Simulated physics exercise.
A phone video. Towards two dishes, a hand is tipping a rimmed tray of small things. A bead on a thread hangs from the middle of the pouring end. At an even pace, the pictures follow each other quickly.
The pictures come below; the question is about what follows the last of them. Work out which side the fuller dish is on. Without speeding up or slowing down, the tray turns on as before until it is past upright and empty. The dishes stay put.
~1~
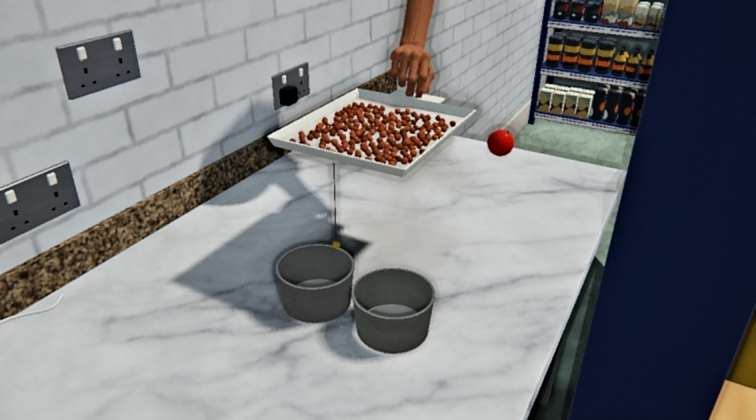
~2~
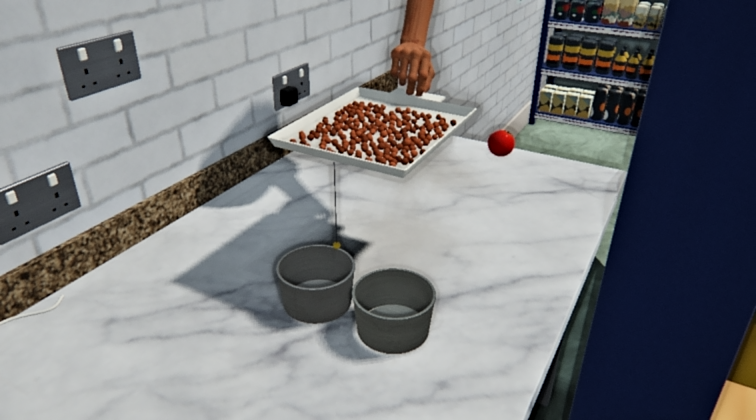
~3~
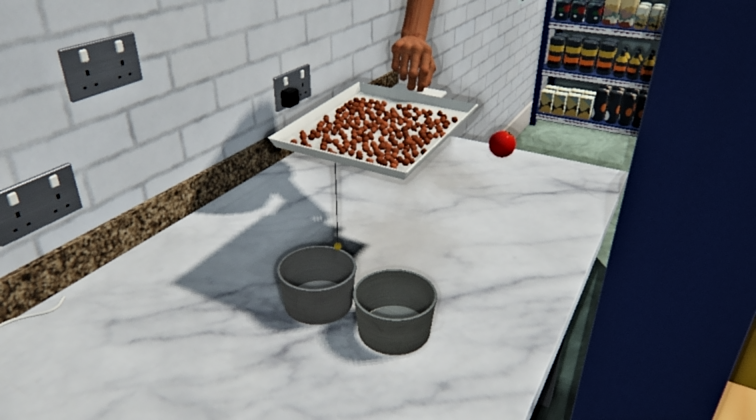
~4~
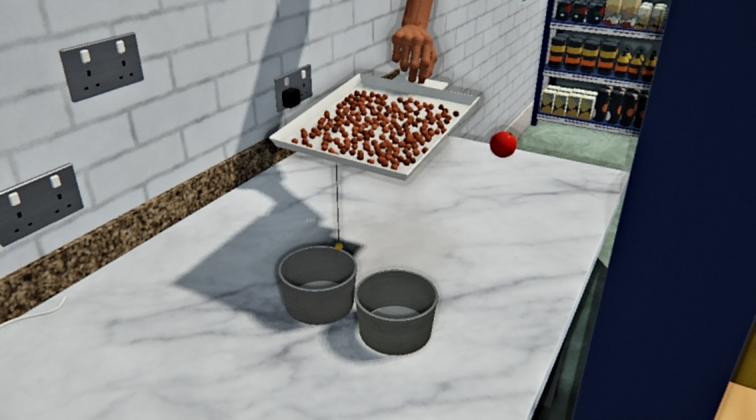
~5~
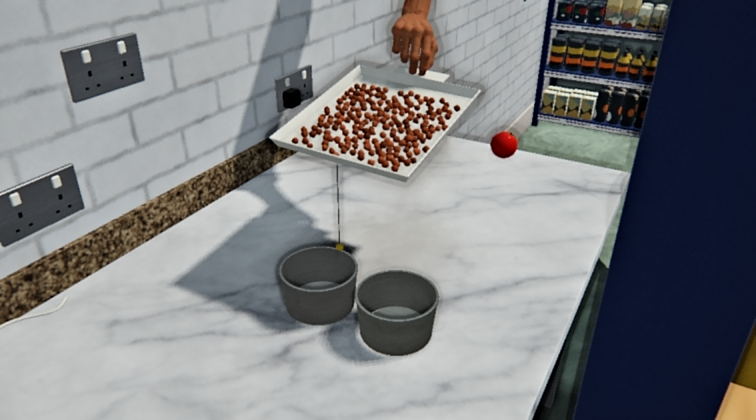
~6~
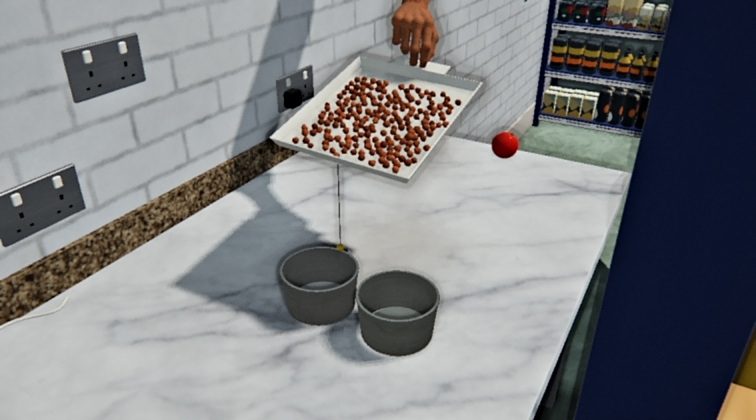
It is on the right.
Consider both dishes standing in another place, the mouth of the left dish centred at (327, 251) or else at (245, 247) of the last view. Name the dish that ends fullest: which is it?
At the first place right, at the second right.
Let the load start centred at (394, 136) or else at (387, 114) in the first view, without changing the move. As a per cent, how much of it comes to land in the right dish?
First 60 %, then 50 %.
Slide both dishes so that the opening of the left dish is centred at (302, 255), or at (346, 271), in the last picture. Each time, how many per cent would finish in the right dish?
50, then 30 %.
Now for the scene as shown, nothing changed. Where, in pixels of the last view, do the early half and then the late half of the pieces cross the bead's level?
First around (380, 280), afterwards around (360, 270).
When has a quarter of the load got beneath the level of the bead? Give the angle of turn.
Roughly 95°.
Just after the last frame, tray tipped steeply; every one on the tray.
A moment on, tray tipped right over; about a tenth on the tray; roughly a third in the right dish; about a tenth in the left dish; about a tenth outside both; roughly a third in the air.
Further on, tray tipped past a quarter turn; roughly half in the right dish; roughly a quarter in the left dish; roughly a quarter outside both.
When it is over, tray tipped past a quarter turn; roughly half in the right dish; roughly a quarter in the left dish; roughly a quarter outside both.
